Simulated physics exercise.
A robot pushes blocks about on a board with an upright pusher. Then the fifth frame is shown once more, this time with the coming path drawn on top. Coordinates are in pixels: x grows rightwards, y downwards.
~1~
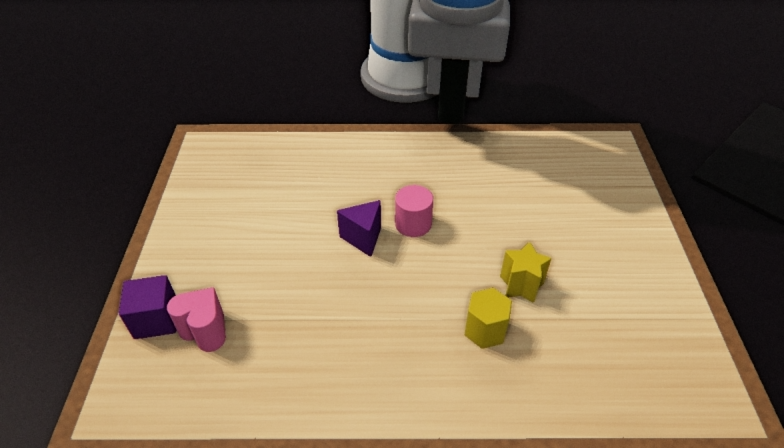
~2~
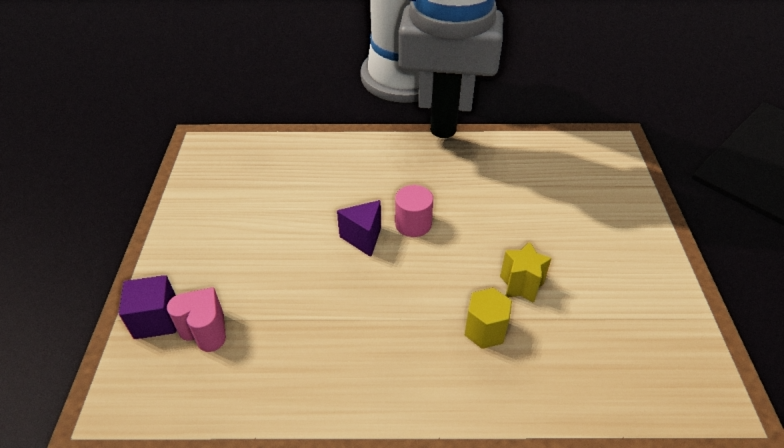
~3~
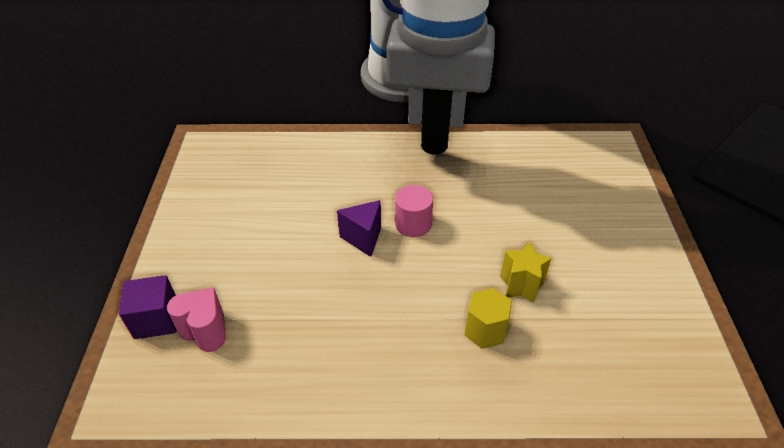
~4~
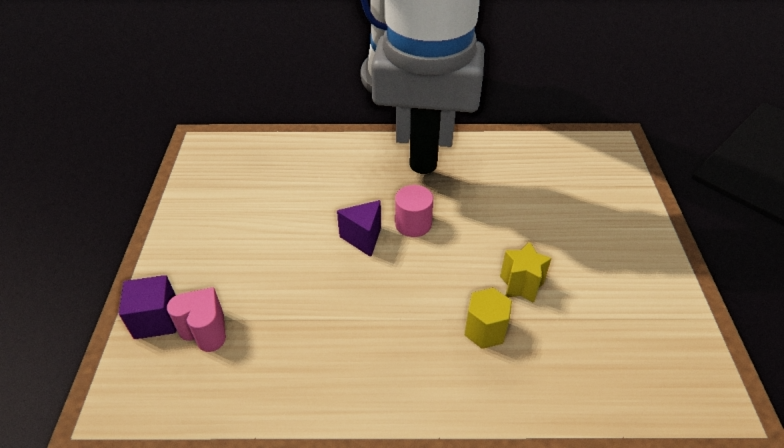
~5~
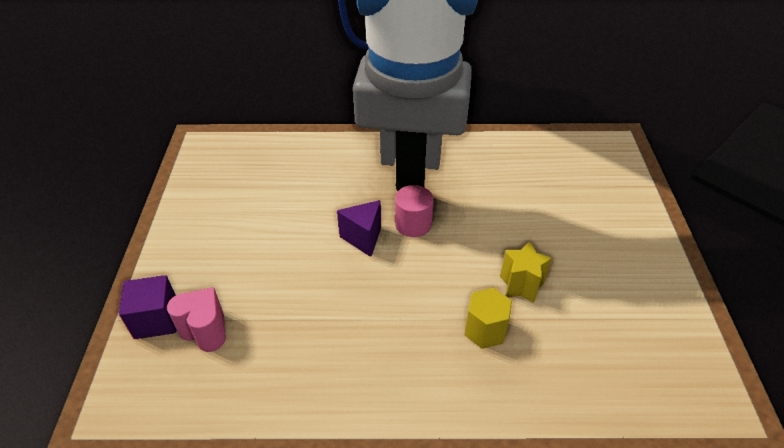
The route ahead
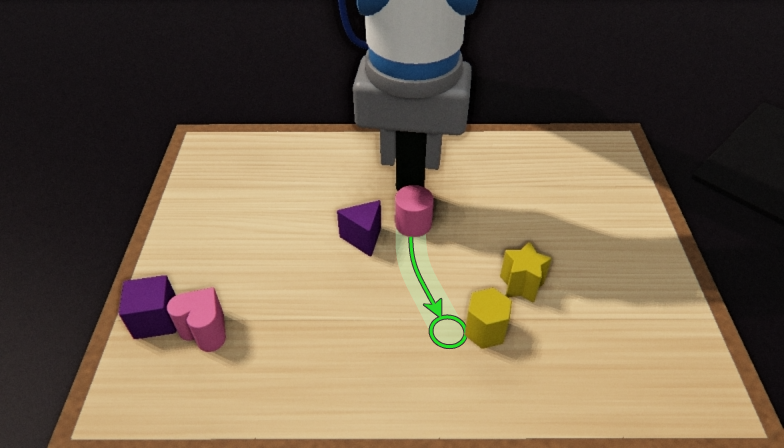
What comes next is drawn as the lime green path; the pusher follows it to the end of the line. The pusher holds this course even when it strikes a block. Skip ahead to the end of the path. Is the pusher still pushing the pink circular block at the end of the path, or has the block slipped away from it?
I expect it to be in front.
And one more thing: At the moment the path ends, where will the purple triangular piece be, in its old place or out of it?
Left in place.
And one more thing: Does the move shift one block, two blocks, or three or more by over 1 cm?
The count will be 1.
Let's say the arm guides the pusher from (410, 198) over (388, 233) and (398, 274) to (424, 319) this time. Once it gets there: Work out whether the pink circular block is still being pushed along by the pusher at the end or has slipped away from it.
Left aside or behind.
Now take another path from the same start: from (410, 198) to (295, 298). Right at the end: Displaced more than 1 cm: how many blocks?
The answer is two blocks, counting only moves over 1 cm.
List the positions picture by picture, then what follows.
In the first picture, pusher's lower end (451, 117); purple triangular piece (362, 213); pink circular block (414, 197); yellow six-sided block (490, 305).
In the second picture, pusher (443, 130); blocks still.
In the third picture, pusher (434, 147); blocks still.
In the fourth picture, pusher (423, 165); blocks still.
In the fifth picture, pusher (410, 187); purple triangular piece (362, 213); pink circular block (414, 197); yellow six-sided block (490, 305).
Drawn move, from (410, 198) through (411, 238) and (422, 283) to (448, 332).
What follows on the original path. One third of the way, pusher (411, 228); pink circular block (421, 239).
Two thirds of the way, pusher (424, 273); pink circular block (439, 288).
At the end, pusher (450, 321); purple triangular piece still; pink circular block (462, 342); yellow six-sided block (495, 309), turned 20° anticlockwise.
